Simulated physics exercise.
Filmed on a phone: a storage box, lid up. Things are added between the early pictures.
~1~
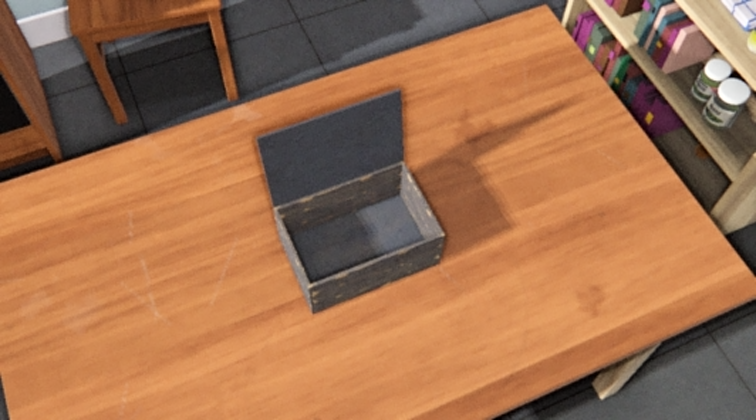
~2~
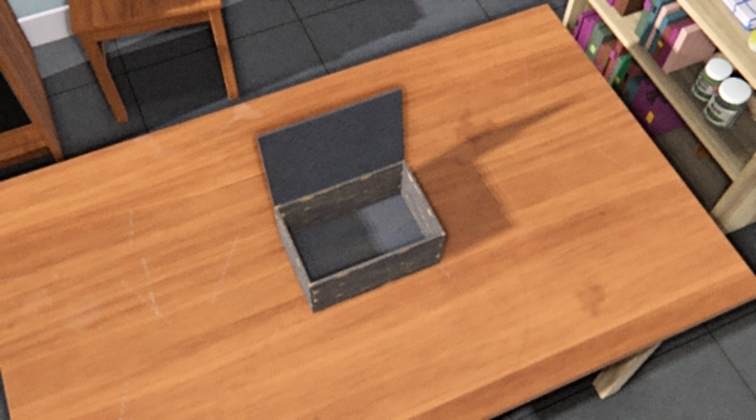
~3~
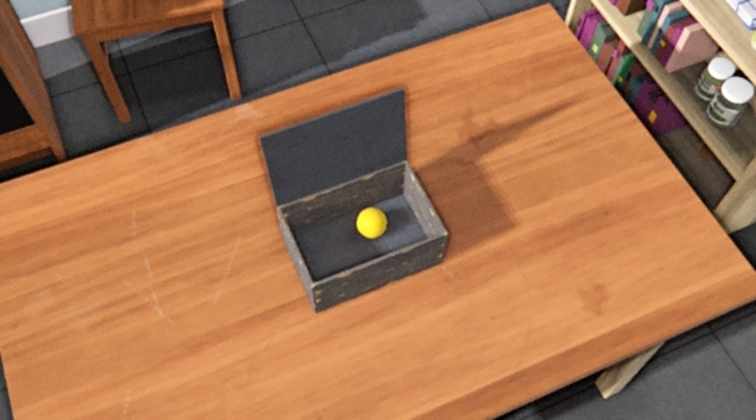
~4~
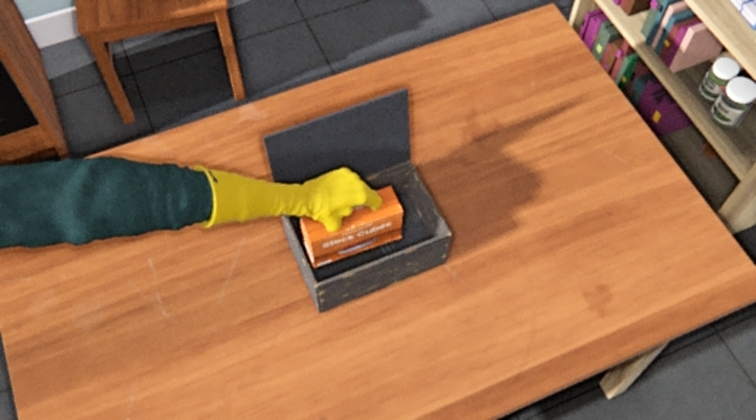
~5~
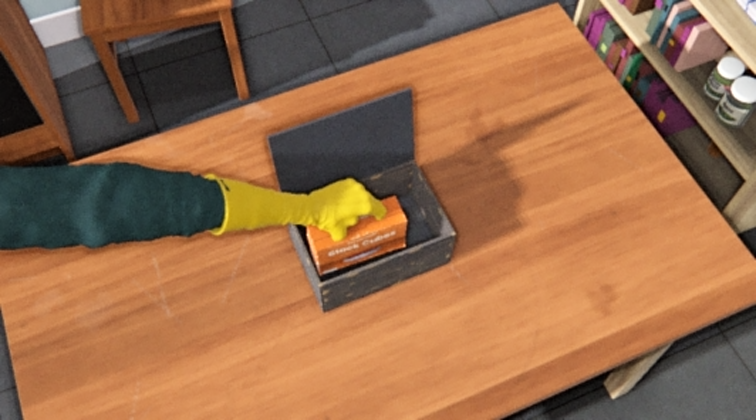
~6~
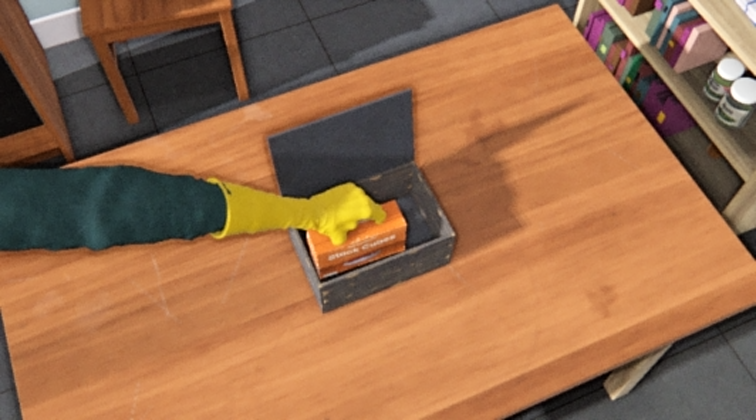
The clip opens on an empty, open dark box on a wooden table, and then a yellow lemon appears inside it. A yellow-gloved hand in a dark green sleeve, reaching from the left, lowers an orange packet into the box and keeps hold of it.
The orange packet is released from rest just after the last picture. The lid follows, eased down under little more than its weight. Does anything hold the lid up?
The lid shuts flat.
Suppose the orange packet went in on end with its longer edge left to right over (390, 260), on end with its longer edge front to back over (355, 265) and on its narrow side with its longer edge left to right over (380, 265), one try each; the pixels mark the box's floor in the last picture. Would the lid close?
In the first case it is held up; in the second case it will not close; in the third case it sits on the rim.
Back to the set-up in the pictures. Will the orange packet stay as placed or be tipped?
The orange packet keeps its pose.
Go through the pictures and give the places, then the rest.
In the first frame, the last thing is not in view yet.
In the second frame, the last thing is not in view yet.
In the third frame, the last thing is not in view yet; yellow lemon (372, 223).
The fourth frame shows on its way; orange packet (352, 227).
The fifth frame shows on its way; orange packet (357, 236).
The sixth frame shows put in, still held; orange packet (357, 240).
Then, 1.00 s on from there, lid starting down; orange packet shifted a little near (358, 256).
Then, 1.60 s on from there, lid 56° above the rim; orange packet shifted a little near (358, 256).
Then, 2.10 s on from there, lid 17° above the rim; orange packet shifted a little near (358, 256).
In the end, lid shut; moved from the start, orange packet; yellow lemon unmoved. At the end, from the last picture's camera, orange packet near (358, 256).
